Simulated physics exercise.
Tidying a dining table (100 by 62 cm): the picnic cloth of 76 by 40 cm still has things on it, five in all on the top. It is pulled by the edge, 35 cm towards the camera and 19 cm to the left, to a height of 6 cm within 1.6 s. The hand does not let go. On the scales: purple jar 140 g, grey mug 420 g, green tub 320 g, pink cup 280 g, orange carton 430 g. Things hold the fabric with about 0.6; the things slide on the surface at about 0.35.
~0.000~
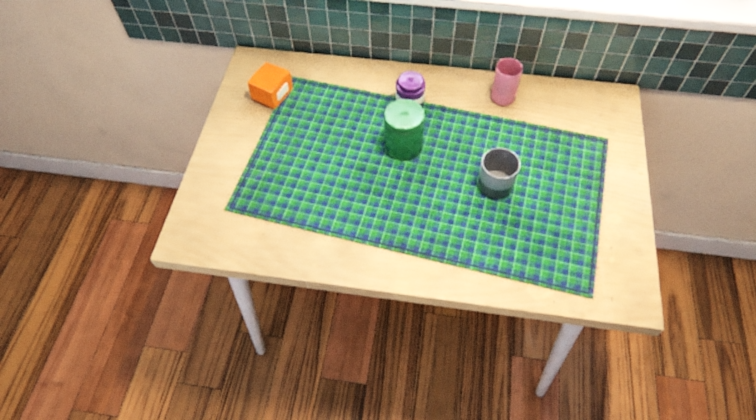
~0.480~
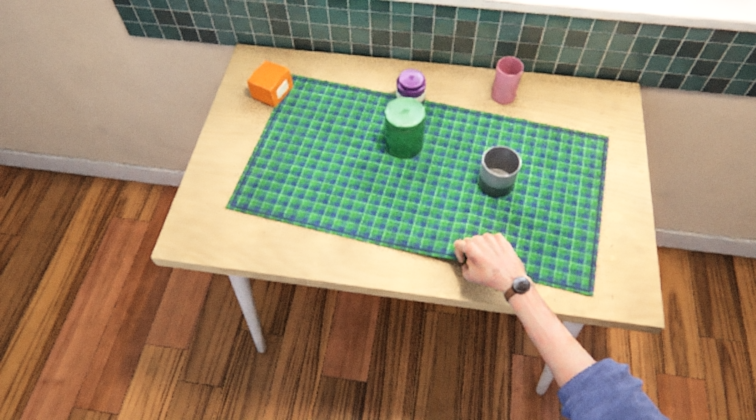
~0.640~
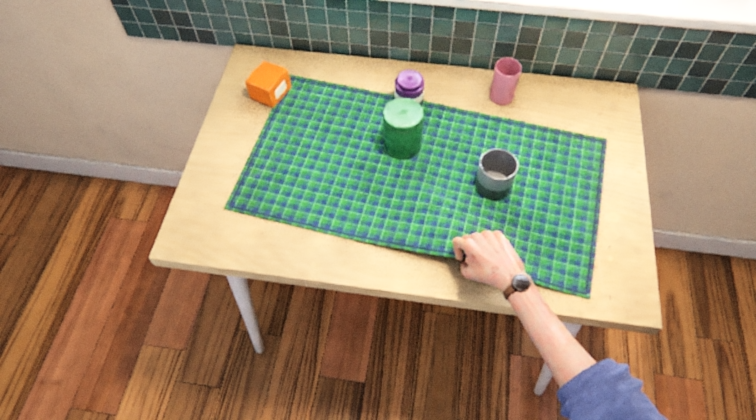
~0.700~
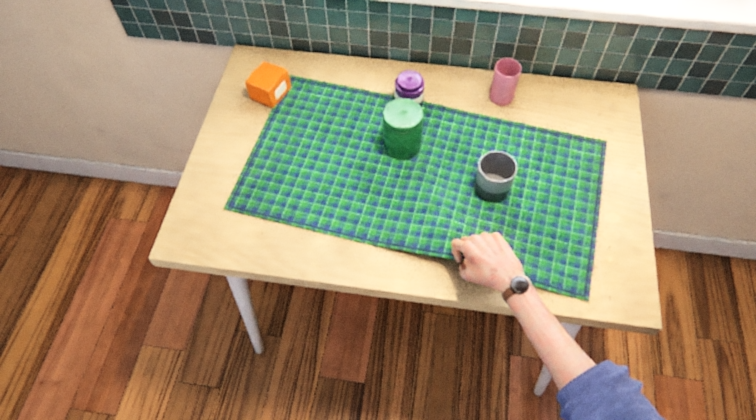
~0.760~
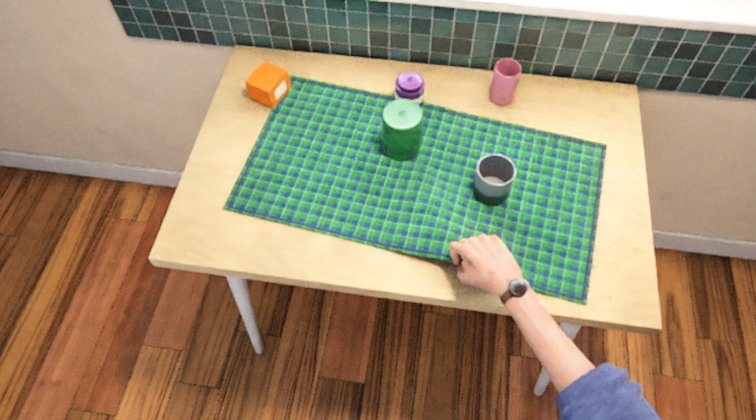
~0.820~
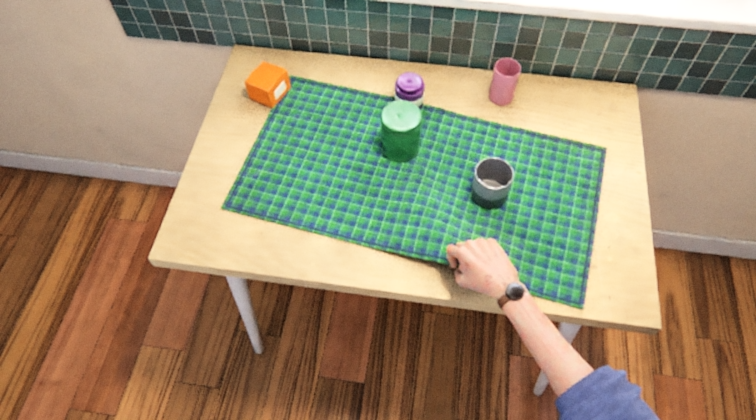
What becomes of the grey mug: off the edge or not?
Result: Grey mug falls off.
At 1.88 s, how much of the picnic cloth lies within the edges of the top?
About 45 per cent.
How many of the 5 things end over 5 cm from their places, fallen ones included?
That makes 3.
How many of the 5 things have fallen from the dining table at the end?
3 of them.
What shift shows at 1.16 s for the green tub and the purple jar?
About: Green tub 8 cm, purple jar 8 cm.
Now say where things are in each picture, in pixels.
The first frame shows grey mug (501, 163); picnic cloth corners (225, 210) (608, 139) (593, 299).
The second frame shows picnic cloth corners (226, 208) (609, 137); grip (463, 261).
The third frame shows grey mug (499, 164); picnic cloth corners (224, 209) (607, 139); grip (462, 259).
The fourth frame shows grey mug (498, 166); picnic cloth corners (224, 209) (607, 141); grip (460, 261).
The fifth frame shows grey mug (496, 169); picnic cloth corners (223, 209) (607, 144); grip (458, 263).
The sixth frame shows grey mug (495, 173); picnic cloth corners (221, 208) (607, 148) (583, 309); grip (455, 266).
At 1.2 s, 95 % of the picnic cloth is still over the top; grey mug 13 cm off its start, green tub 8 cm off its start, purple jar 8 cm off its start.
At 1.5 s, 70 % of the picnic cloth is still over the top; grey mug 29 cm off its start, purple jar 20 cm off its start, green tub 19 cm off its start.
At 1.9 s, 45 % of the picnic cloth is still over the top; grey mug over the edge, purple jar 32 cm off its start at (412, 199), green tub 31 cm off its start at (370, 240).
At 2.2 s, 40 % of the picnic cloth is still over the top; grey mug over the edge, green tub 37 cm off its start, purple jar 36 cm off its start.
At 3.8 s, 0 % of the picnic cloth is still over the top; grey mug over the edge, green tub over the edge, purple jar over the edge.
